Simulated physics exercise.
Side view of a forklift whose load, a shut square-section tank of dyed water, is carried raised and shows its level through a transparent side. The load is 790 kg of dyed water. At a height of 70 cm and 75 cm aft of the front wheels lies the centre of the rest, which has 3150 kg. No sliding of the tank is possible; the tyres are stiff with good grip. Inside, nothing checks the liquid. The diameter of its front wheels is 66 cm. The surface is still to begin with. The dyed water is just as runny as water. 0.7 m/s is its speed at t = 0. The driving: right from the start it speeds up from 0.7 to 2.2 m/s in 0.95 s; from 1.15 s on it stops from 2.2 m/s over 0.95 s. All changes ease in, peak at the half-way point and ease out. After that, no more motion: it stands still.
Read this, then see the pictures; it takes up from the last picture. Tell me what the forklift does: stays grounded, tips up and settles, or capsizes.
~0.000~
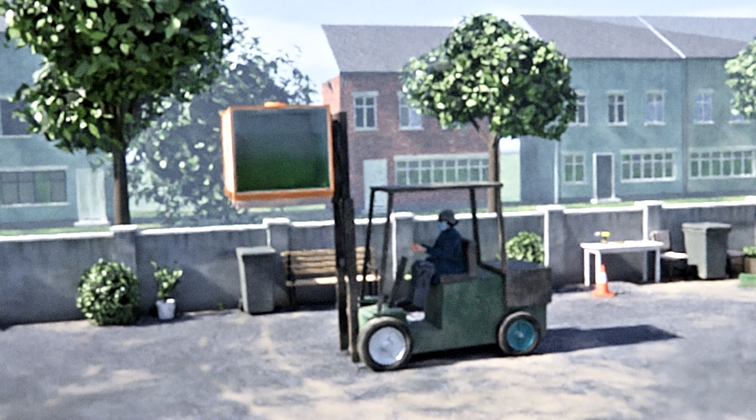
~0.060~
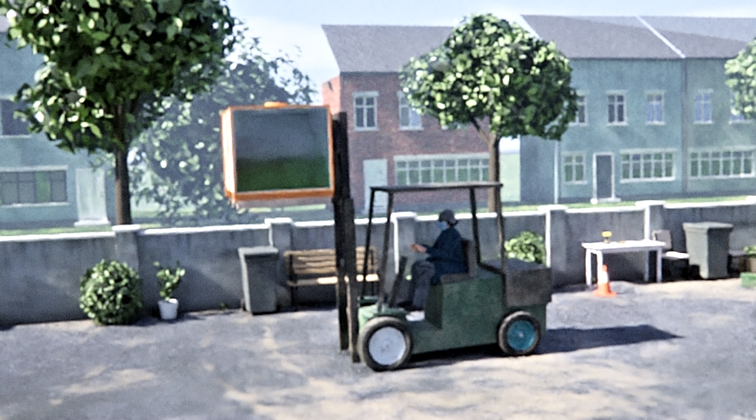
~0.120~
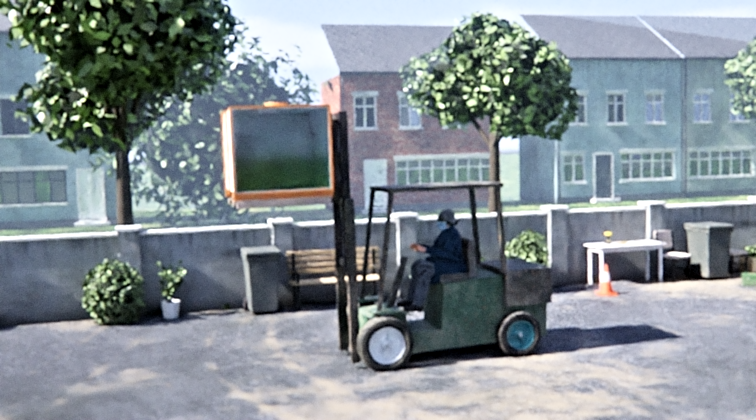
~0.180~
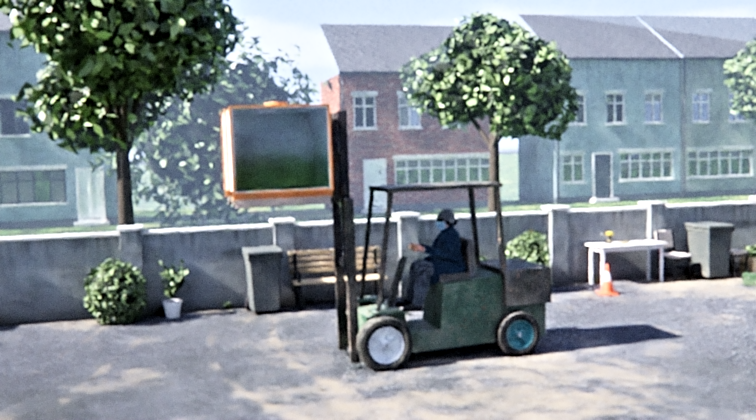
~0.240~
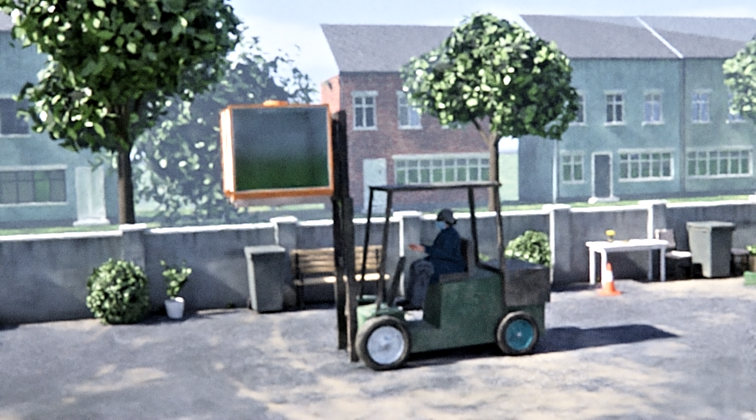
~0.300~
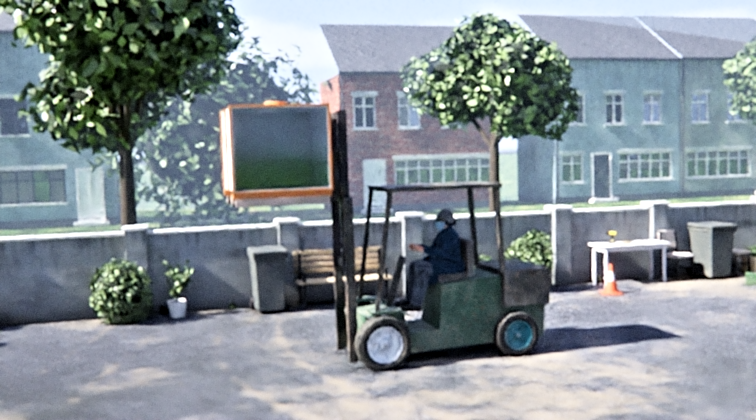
It tips up and settles.
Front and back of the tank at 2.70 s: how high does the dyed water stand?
The front reads 66 cm and the back reads 60 cm.
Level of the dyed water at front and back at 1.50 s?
Around 88 cm toward the front, with 42 cm behind.
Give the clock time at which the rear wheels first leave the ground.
It happens at roughly 1.65 s on the clock.
Then, 1.50 s in, the lean is 1° nose down, wheels down; the liquid stands 87 cm on the front, 42 cm on the back.
Then, 1.65 s in, the lean is 1° nose down, the rear 2 cm in the air; the liquid stands 82 cm on the front, 39 cm on the back.
Then, 2.15 s in, the lean is 4° nose down, the rear 11 cm in the air; the liquid stands 67 cm on the front, 57 cm on the back.
Then, 2.70 s in, the lean is 1° nose up, wheels down; the liquid stands 65 cm on the front, 61 cm on the back.
Then, 5.09 s in, all wheels are down again; the highest lift was 11 cm and the largest lean 4°.
